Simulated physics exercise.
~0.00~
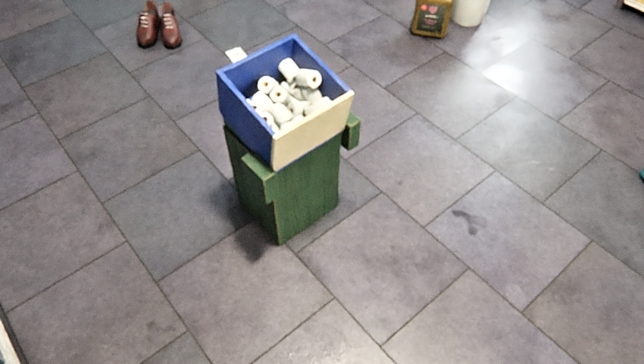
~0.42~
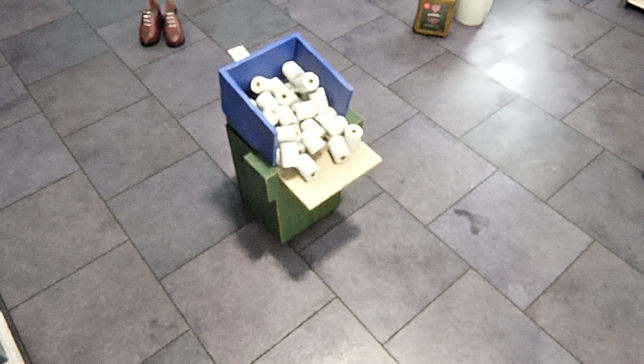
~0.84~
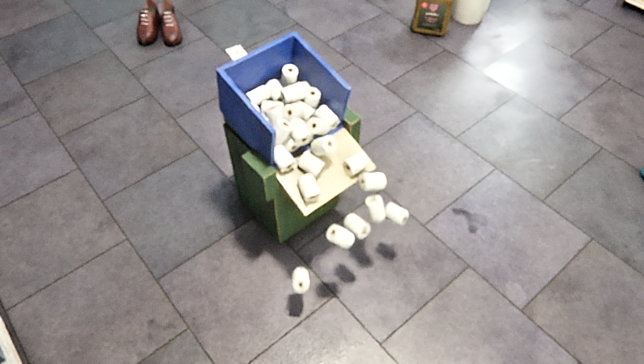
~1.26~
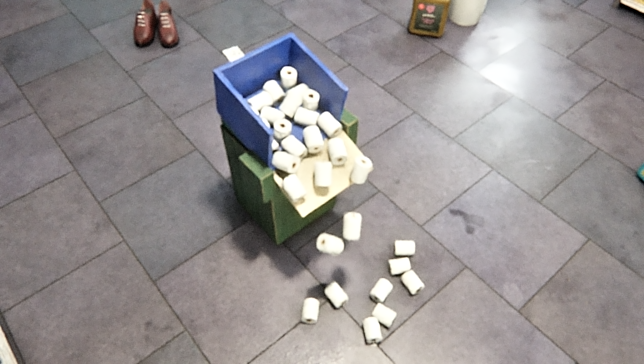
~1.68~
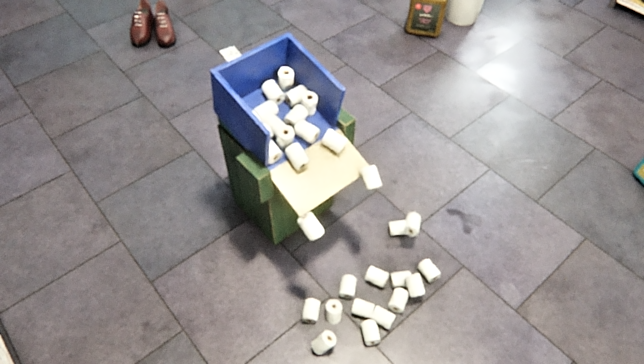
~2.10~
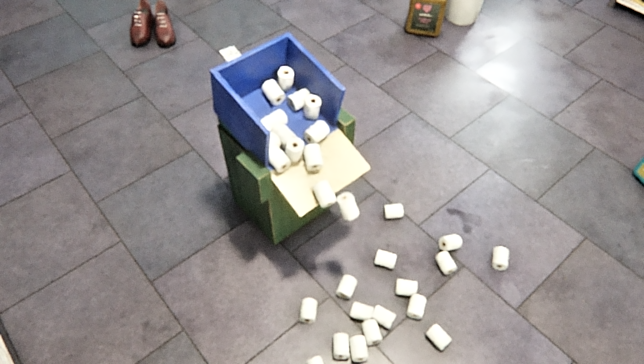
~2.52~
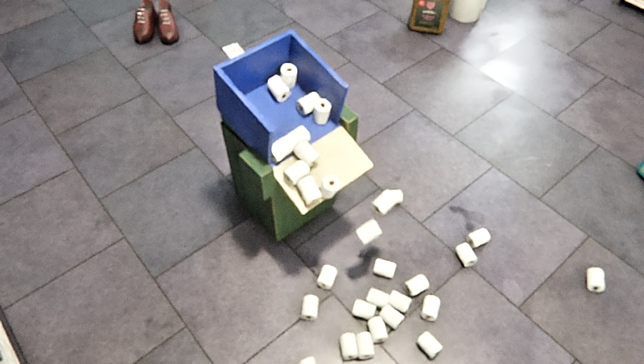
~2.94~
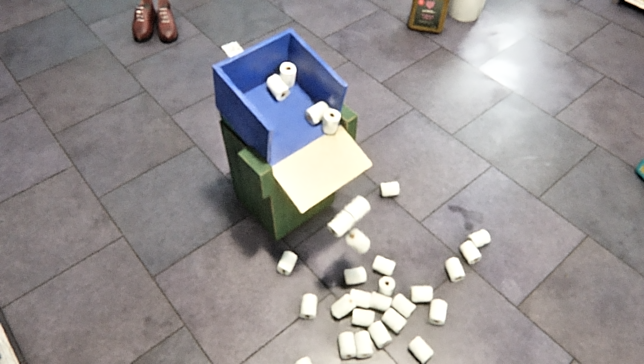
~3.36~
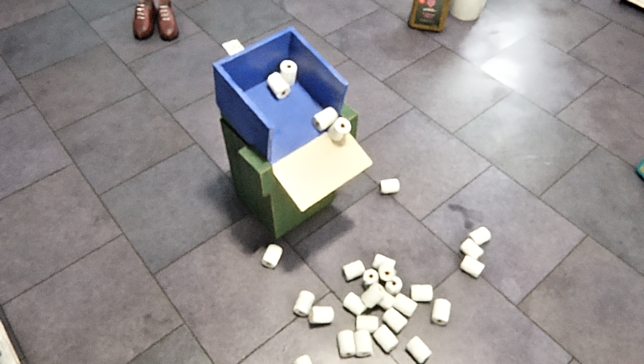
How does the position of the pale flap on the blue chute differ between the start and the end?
At the start the flap leans up against the front of the chute and closes it off. By the end it has dropped over onto its side, hanging outward and leaving the front open.
